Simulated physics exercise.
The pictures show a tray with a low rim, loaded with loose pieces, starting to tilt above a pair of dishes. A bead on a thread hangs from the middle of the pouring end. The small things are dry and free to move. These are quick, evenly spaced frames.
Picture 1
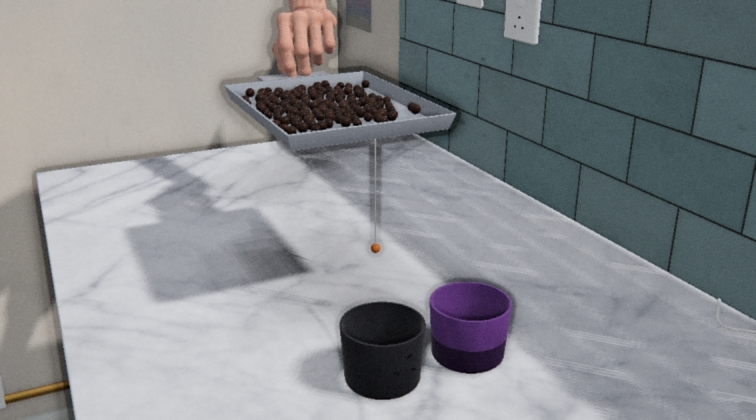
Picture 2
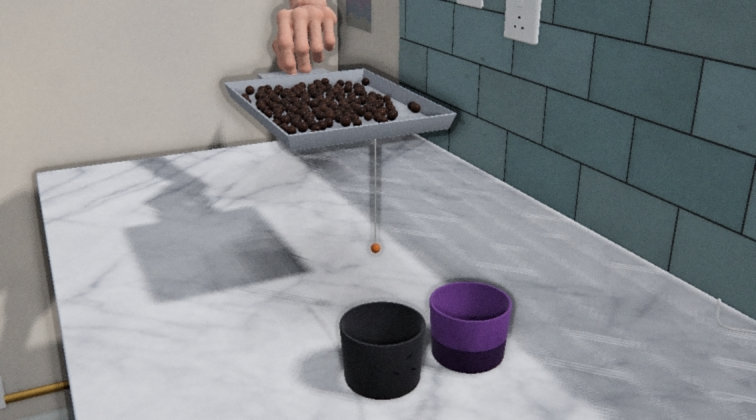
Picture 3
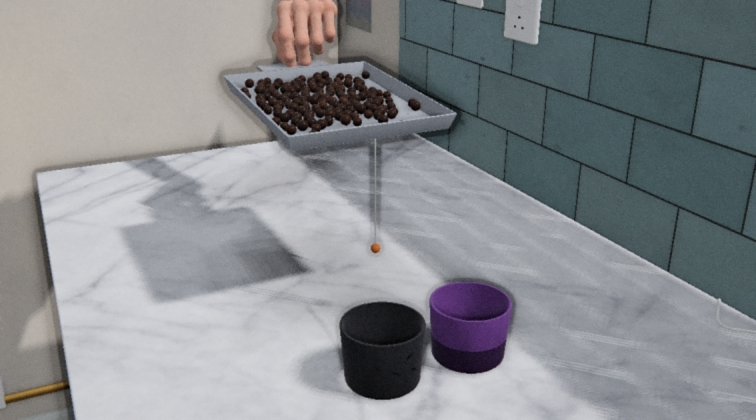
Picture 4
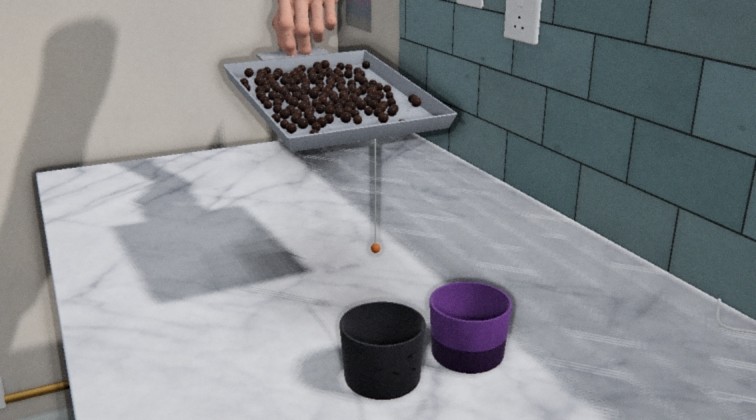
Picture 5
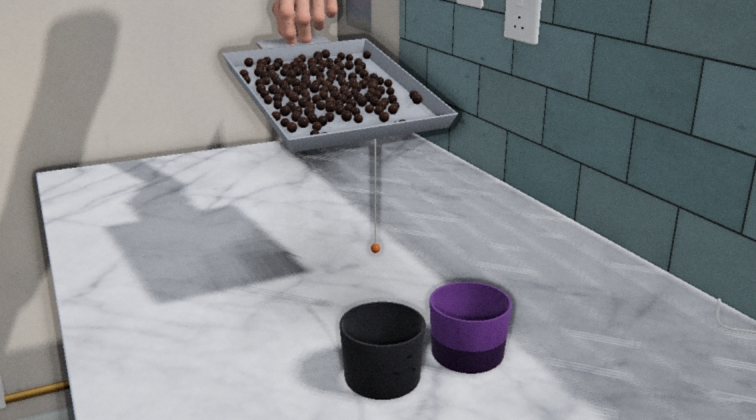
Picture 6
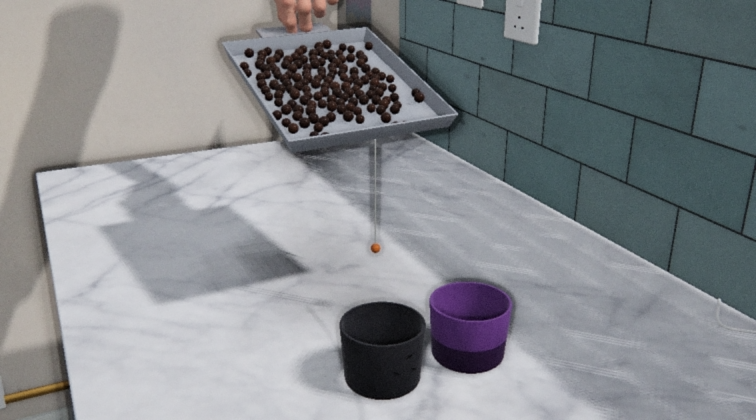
At first, a hand holds a grey tray of dark brown balls nearly level above a marble counter, with a bead hanging on a thread and black and purple dishes below. The tray's far side then rises slightly, tilting it toward the dishes, and the balls shift and spread a little across it.
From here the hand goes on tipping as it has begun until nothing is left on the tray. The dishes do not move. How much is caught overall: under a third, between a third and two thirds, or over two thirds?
In the dishes lies under a third of it.
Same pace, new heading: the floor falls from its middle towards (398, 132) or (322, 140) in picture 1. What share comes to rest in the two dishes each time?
The first gives 0 %, the second 0 %.
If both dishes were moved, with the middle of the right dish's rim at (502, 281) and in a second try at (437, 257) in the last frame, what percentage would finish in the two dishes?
In turn 10 and 20 in a hundred.
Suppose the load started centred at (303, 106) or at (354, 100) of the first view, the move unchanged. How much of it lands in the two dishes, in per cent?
In turn 0 and 0 in a hundred.
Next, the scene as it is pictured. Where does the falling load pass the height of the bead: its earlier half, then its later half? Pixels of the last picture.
Early half (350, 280), late half (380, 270).
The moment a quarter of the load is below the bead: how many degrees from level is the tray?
Around 75° of tilt.
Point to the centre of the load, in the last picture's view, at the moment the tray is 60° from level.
Near (357, 121).
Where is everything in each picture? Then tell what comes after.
The first frame shows corners of the pouring end near (292, 133) and (449, 113), level; middle of the load near (326, 104), chocolate balls; left dish near (402, 367); right dish near (491, 342); bead on its thread near (376, 248).
The second frame shows corners of the pouring end near (292, 133) and (449, 113), level; middle of the load near (326, 103).
The third frame shows corners of the pouring end near (292, 134) and (449, 113), tipped barely, level across its low end; middle of the load near (326, 99).
The fourth frame shows corners of the pouring end near (292, 135) and (450, 112), tipped a little, level across its low end; middle of the load near (326, 92).
The fifth frame shows corners of the pouring end near (293, 136) and (450, 112), tipped a little, level across its low end; middle of the load near (327, 86).
The sixth frame shows corners of the pouring end near (293, 137) and (451, 112), tipped a little, level across its low end; middle of the load near (328, 81), the bulk on the move; left dish near (402, 367); right dish near (491, 342).
Shortly afterwards, tray tipped steeply; the bulk on the tray; only a few in the left dish; a little outside both; a little in the air.
Next, tray tipped past a quarter turn; only a few in the left dish; only a few in the right dish; the bulk outside both; a little in the air.
Some moments later, tray tipped past a quarter turn; only a few in the left dish; only a few in the right dish; all but a few outside both.
In the end, tray tipped past a quarter turn; only a few in the left dish; only a few in the right dish; all but a few outside both.
